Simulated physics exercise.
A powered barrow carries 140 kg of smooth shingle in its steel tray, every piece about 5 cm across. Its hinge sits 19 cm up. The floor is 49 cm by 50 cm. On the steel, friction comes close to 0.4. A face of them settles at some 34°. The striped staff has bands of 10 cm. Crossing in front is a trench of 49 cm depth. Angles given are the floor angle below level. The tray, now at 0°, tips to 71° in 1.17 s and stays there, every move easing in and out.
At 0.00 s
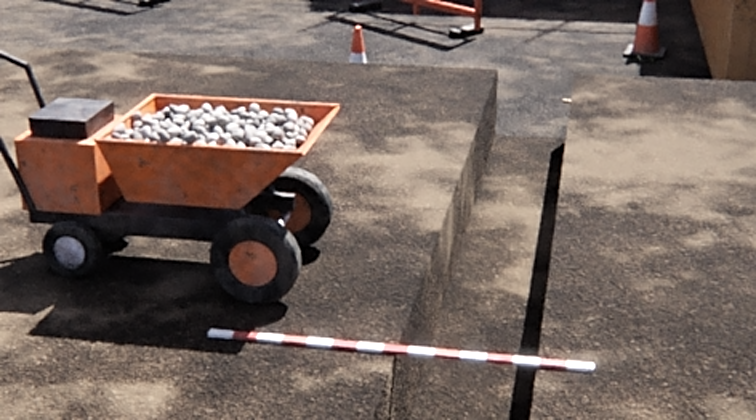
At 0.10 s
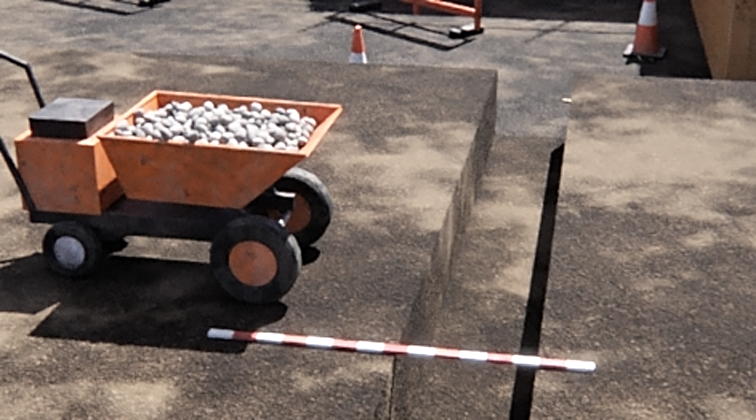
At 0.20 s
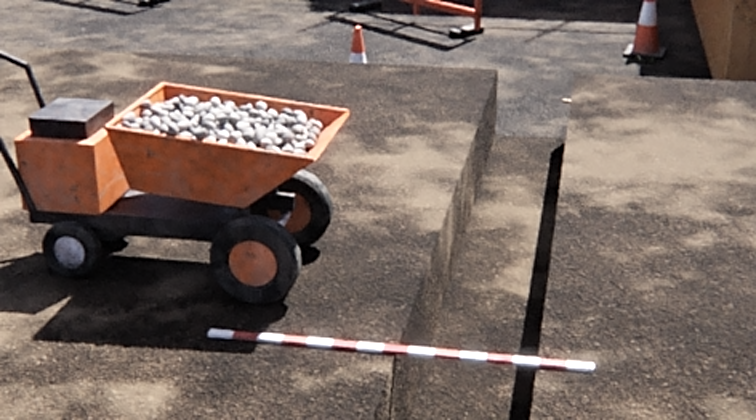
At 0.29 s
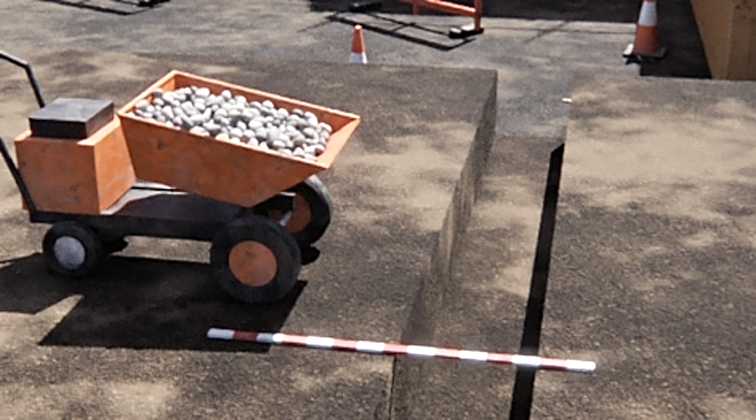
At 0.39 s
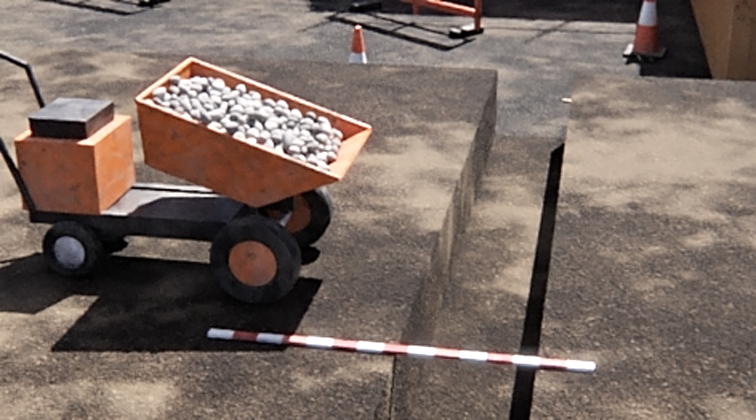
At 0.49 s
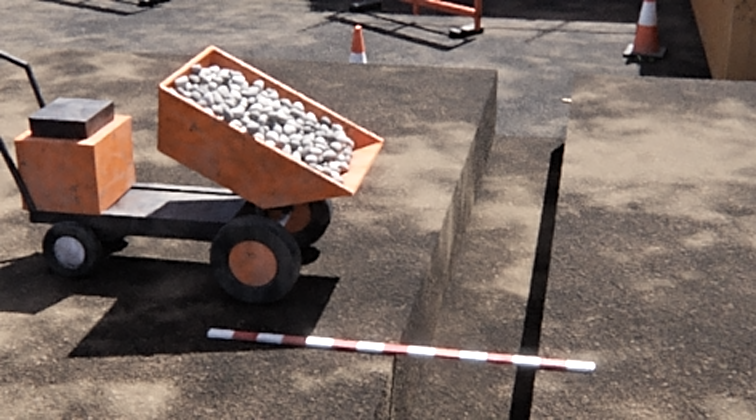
Orange tray of smooth grey stones on a small wheeled barrow tilting steadily down towards the right, its left end rising.
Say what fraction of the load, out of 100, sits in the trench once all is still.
About 99 out of 100.
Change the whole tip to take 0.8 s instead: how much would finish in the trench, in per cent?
It would be near 100 percent.
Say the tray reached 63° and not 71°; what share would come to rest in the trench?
About 100%.
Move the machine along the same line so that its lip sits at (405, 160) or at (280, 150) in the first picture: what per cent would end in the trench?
From the first spot near 65, from the second near 80 per cent.
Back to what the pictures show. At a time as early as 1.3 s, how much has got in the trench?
About 65%.
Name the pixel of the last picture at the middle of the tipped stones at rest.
Their middle lands near (490, 378).
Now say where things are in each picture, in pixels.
Lip at (303, 154), floor tilted 0°, highest stones at (208, 119), in the first frame.
Lip at (306, 155), floor tilted 1°, highest stones at (189, 115); the stones move at 0.2 m/s on average, in the second frame.
Lip at (314, 160), floor tilted 5°, highest stones at (182, 108); the stones move at 0.4 m/s on average, in the third frame.
Lip at (326, 168), floor tilted 11°, highest stones at (179, 98); the stones move at 0.6 m/s on average, in the fourth frame.
The tray is at 19°, its lip at (339, 179); the top of the load is at (188, 88); the stones move at 0.7 m/s on average, in the fifth frame.
The tray is at 27°, its lip at (353, 194); the top of the load is at (205, 77); the stones move at 0.8 m/s on average, in the sixth frame.
After 0.9 s the floor is at 60°; 99 % in the tray, 1 % short of the trench; the foremost stones are at (411, 233).
After 1.3 s the floor is at 71°; 33 % in the tray, 4 % short of the trench, 63 % in the trench; the foremost stones are at (529, 402).
After 1.6 s the floor is at 71°; 5 % in the tray, 3 % short of the trench, 92 % in the trench; the foremost stones are at (537, 372).
After 3.6 s the floor is at 71°; 0 % in the tray, 1 % short of the trench, 99 % in the trench; the foremost stones are at (538, 362).
